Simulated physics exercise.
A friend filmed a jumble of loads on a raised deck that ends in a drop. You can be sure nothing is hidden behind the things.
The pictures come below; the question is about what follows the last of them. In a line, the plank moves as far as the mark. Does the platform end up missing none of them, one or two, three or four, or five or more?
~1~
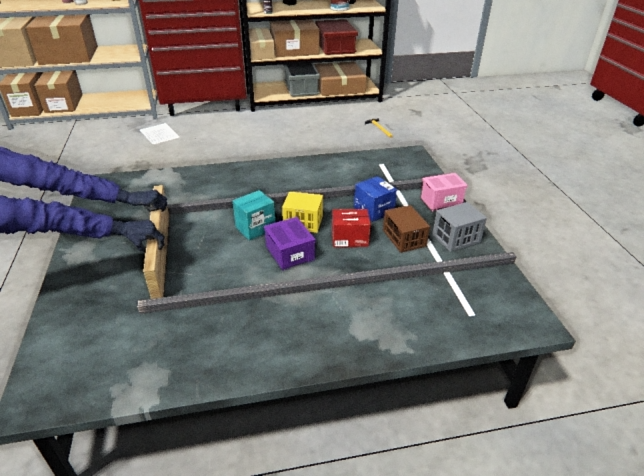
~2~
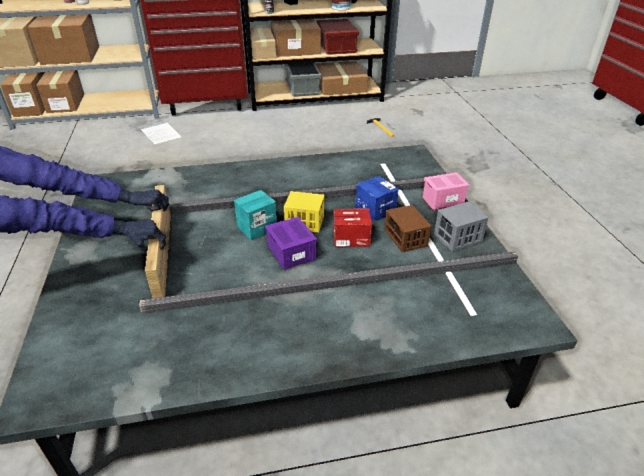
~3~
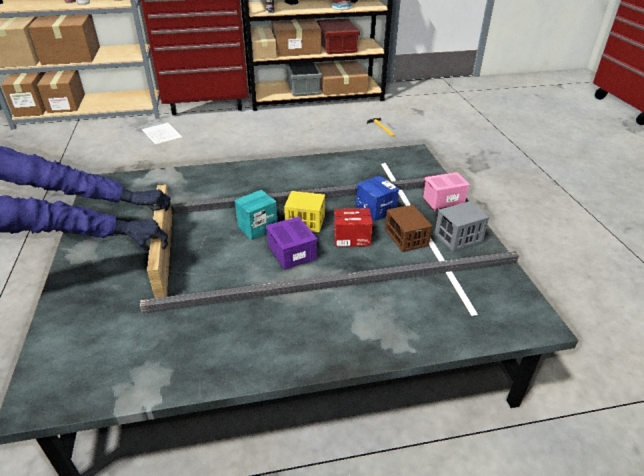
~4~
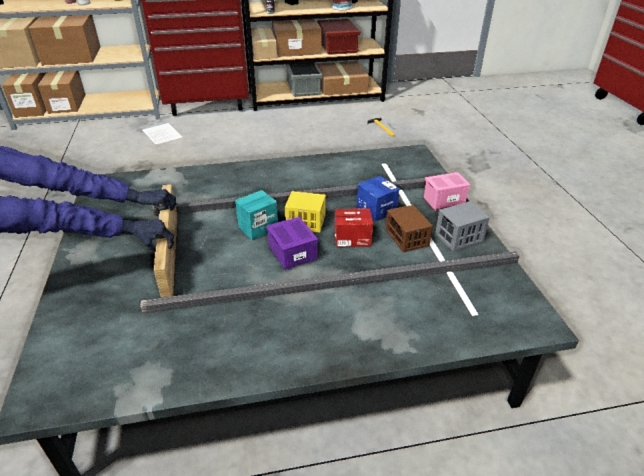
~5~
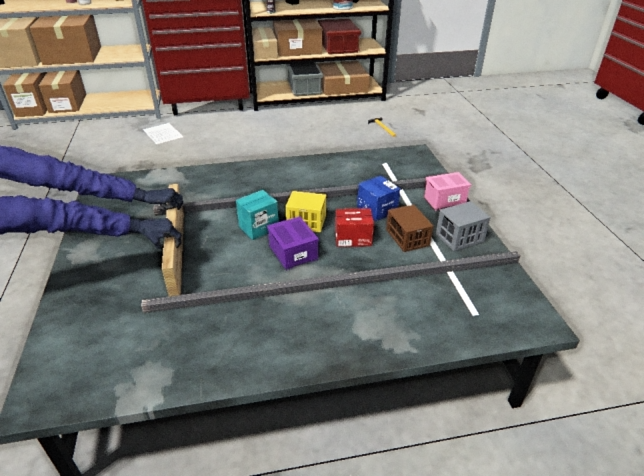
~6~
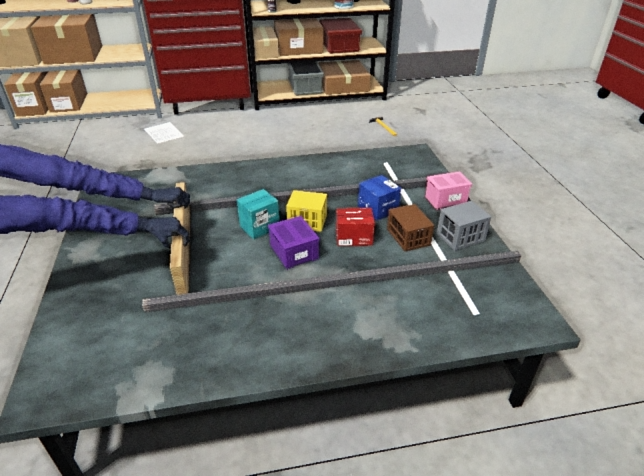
It is missing three or four.
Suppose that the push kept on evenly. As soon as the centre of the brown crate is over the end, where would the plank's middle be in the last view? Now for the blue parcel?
The brown crate gives roughly (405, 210), the blue parcel roughly (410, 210).
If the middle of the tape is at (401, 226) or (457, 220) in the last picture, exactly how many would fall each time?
The ground gets 2 in the first try and 6 in the second.
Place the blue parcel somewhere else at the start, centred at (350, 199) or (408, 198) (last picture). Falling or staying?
In turn it slips off; slips off.
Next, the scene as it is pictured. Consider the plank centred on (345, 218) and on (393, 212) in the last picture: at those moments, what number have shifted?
Counting first: 7, next 8.
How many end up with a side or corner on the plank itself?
It adds up to 2.
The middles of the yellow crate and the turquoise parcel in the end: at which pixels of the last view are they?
(456, 191) and (432, 199), roughly.
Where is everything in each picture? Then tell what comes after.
The first frame shows pink tote (443, 192); grey crate (459, 227); brown crate (406, 228); plank (158, 239); tape (418, 225).
The second frame shows grey crate (461, 226); purple tote (291, 243).
The third frame shows brown crate (408, 228); yellow crate (305, 211).
The fourth frame shows pink tote (446, 191); blue parcel (378, 198).
The fifth frame shows grey crate (462, 226); plank (174, 238).
The sixth frame shows pink tote (448, 191); grey crate (463, 225); brown crate (410, 227); plank (181, 236); tape (422, 224).
Soon after, none off yet; pink tote at rest near (448, 191); grey crate at rest near (463, 225); brown crate at rest near (410, 227).
Then, none off yet; pink tote at rest near (448, 191); grey crate at rest near (463, 225); brown crate moving near (411, 227).
Further on, none off yet; pink tote moved about its own width near (473, 187); grey crate moved about its own width near (504, 225); brown crate moved about its own width near (467, 222).
By the end, the number that fall off is three or four; fallen, blue parcel, brown crate, grey crate and pink tote.
